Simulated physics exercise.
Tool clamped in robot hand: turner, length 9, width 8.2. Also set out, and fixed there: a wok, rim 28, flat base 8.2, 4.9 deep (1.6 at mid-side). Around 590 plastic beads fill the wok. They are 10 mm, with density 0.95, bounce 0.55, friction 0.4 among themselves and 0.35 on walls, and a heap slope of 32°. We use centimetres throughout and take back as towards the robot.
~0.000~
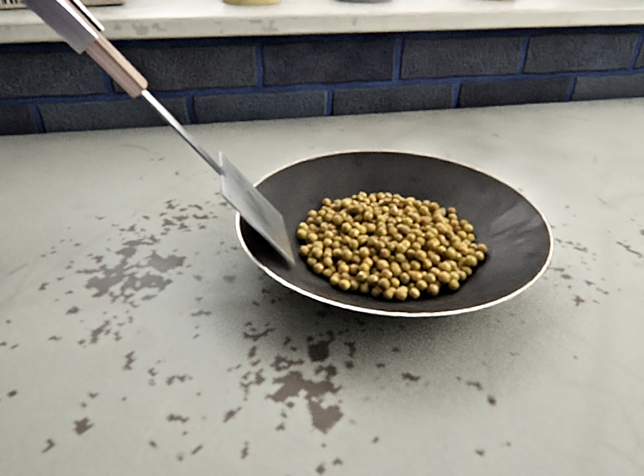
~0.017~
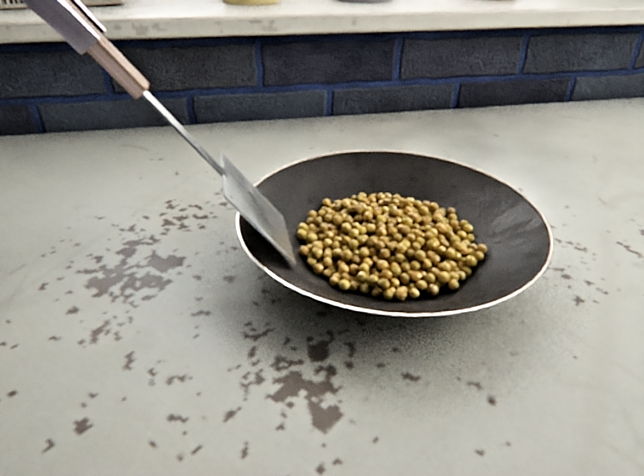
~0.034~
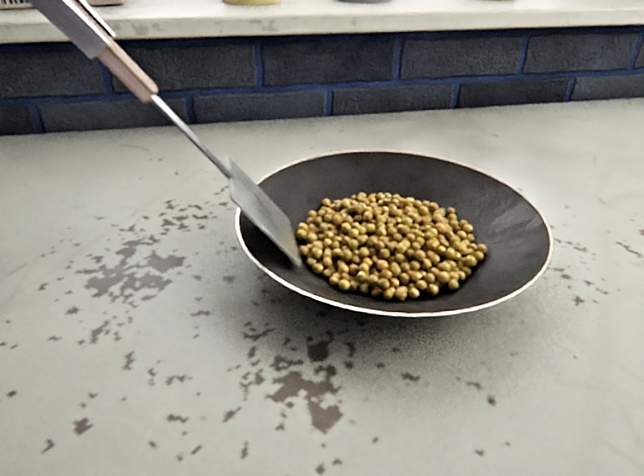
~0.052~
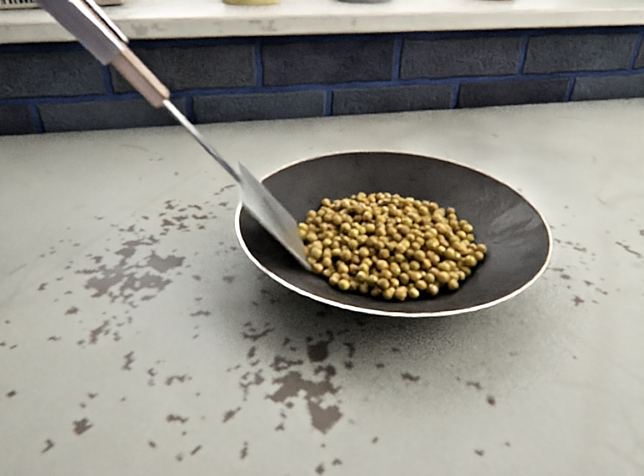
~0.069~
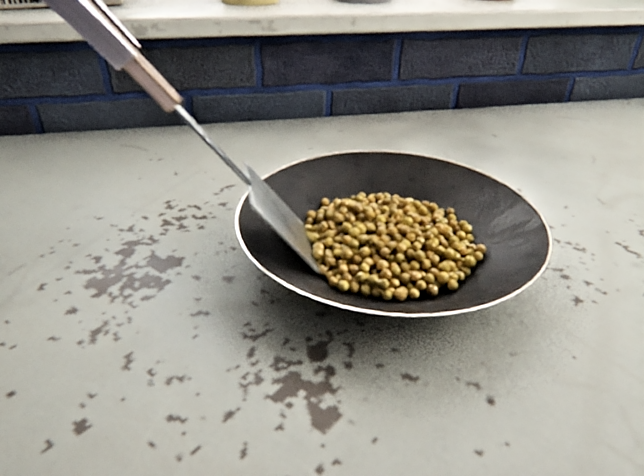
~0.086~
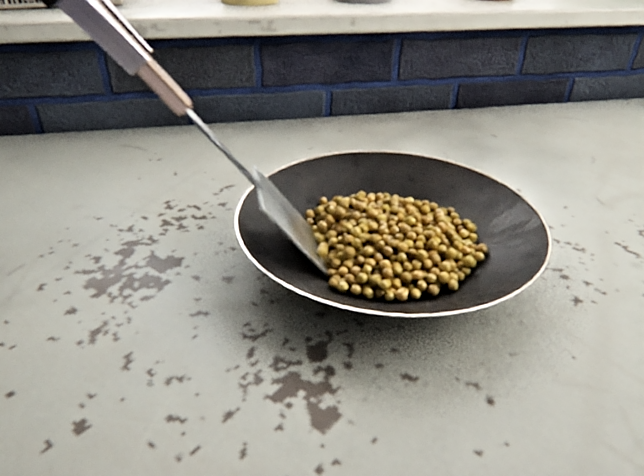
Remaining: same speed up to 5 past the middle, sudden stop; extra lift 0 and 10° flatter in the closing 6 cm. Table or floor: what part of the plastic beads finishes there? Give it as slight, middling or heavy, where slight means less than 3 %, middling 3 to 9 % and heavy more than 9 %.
Slight.
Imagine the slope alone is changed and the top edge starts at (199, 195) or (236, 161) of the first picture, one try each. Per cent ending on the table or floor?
I'd say near 0 per cent for the first and near 0 per cent for the second.
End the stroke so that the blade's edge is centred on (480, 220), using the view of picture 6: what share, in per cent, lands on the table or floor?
Some 20 per cent.
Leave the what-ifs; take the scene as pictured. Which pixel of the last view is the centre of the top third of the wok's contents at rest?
Close to pixel (483, 211).
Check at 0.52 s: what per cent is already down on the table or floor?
Roughly 0 percent.
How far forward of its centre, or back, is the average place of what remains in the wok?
Roughly 5.5 cm ahead of the centre.
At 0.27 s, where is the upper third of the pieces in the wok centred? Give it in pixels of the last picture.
Near pixel (458, 217).
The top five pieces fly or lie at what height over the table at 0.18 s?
They are around 4 cm up.
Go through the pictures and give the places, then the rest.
In the first frame, the turner top edge at (221, 172), sloping 54°; upper third of the load around (388, 234), from x 300 to 480, top at y 195; 592 in the wok.
In the second frame, the turner top edge at (222, 172), sloping 54°; upper third of the load around (388, 234), from x 300 to 480, top at y 195.
In the third frame, the turner top edge at (229, 175), sloping 54°; upper third of the load around (387, 234), from x 300 to 480, top at y 195.
In the fourth frame, the turner top edge at (239, 179), sloping 54°; upper third of the load around (387, 234), from x 300 to 480, top at y 195.
In the fifth frame, the turner top edge at (248, 182), sloping 54°; upper third of the load around (386, 233), from x 310 to 480, top at y 195.
In the sixth frame, the turner top edge at (257, 185), sloping 54°; upper third of the load around (389, 232), from x 310 to 480, top at y 195; 592 in the wok.
After 0.18 s, sloping 54°, highest piece 4 above the table; 592 in the wok.
After 0.27 s, sloping 49°, highest piece 5 above the table; 592 in the wok.
After 0.52 s, sloping 44°, highest piece 6 above the table; 589 in the wok, 3 on the table or floor.
After 1.57 s, sloping 44°, highest piece 6 above the table; 589 in the wok, 3 on the table or floor.
In the end, 589 in the wok, 3 on the table or floor. That is 1 % on the table or floor.
